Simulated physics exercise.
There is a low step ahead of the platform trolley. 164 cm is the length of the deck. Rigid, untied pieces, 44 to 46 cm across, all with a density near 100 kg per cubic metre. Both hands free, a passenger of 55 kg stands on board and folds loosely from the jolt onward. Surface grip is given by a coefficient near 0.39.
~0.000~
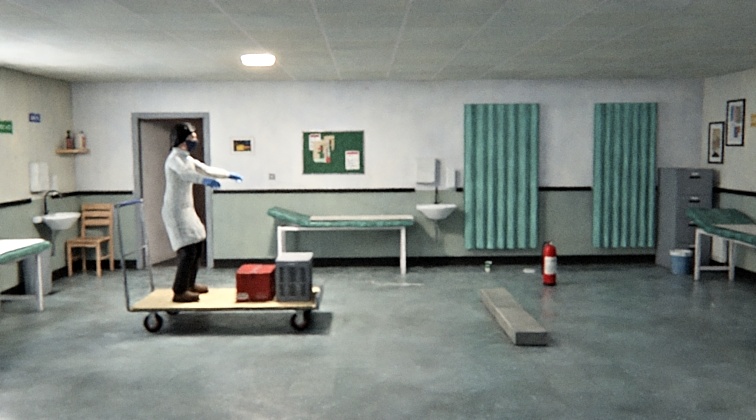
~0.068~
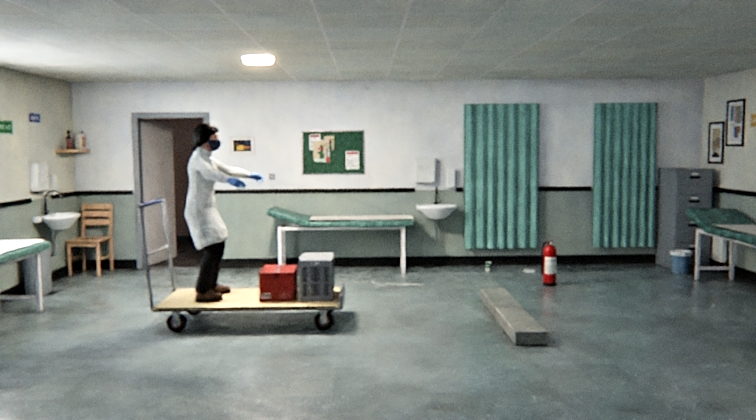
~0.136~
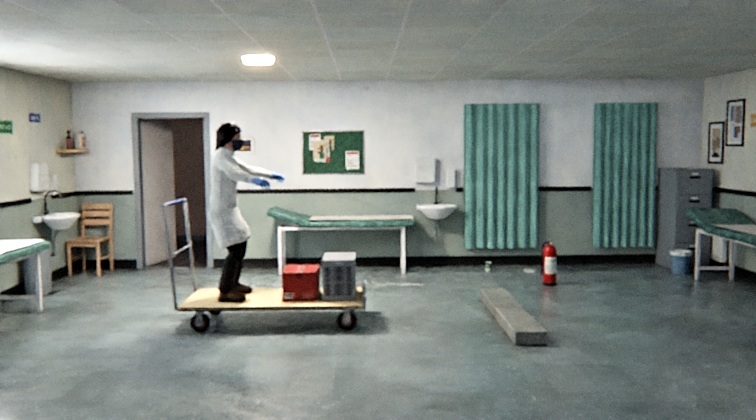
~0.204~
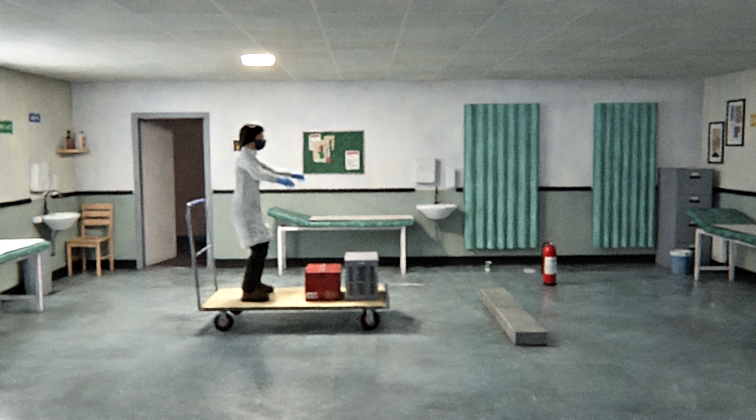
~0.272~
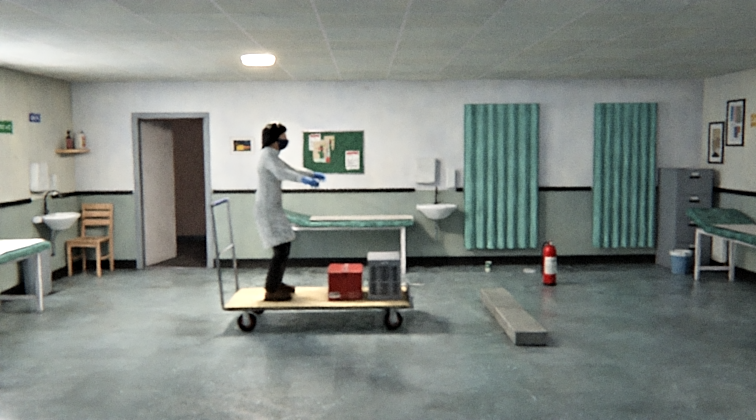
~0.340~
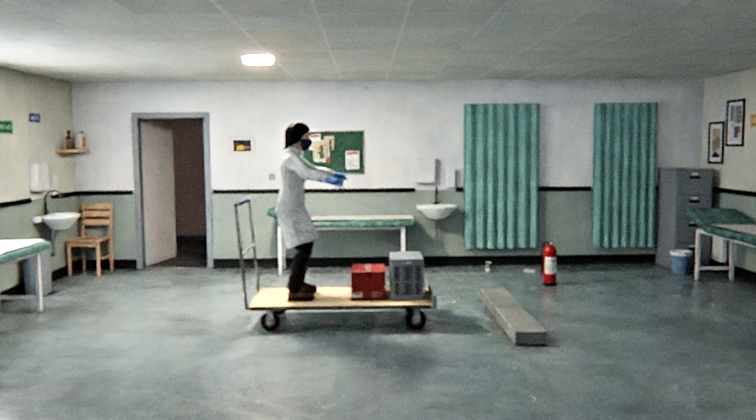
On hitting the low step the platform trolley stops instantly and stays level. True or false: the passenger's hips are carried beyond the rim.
True.
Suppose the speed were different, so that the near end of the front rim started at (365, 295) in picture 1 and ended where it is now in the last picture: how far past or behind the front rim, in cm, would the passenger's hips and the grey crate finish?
Hips 70 behind, grey 20 behind.
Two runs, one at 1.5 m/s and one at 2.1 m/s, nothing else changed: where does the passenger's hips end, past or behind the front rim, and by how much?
Roughly 100 cm behind the front rim on the first try and 70 cm behind on the second.
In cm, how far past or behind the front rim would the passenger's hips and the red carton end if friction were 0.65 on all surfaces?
The hips would end 0 past the front rim, and the red one 50 behind it.
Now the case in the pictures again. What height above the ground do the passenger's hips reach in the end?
Around 35 centimetres high.
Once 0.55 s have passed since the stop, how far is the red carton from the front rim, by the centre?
Behind the rim by about 50 cm.
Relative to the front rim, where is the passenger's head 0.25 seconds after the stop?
40 cm behind it.
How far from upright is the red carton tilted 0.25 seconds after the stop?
Roughly 20 degrees.
The wheels strike at 0.56 s.
After 1.11 s the passenger's hips are 23 cm behind the rim, near (481, 240) in the last picture's view.
After 1.56 s the passenger's hips are 24 cm past the rim, near (530, 256) in the last picture's view.
Final state at 3.6 s, past the rim, the passenger's hips; behind it, grey crate and red carton.
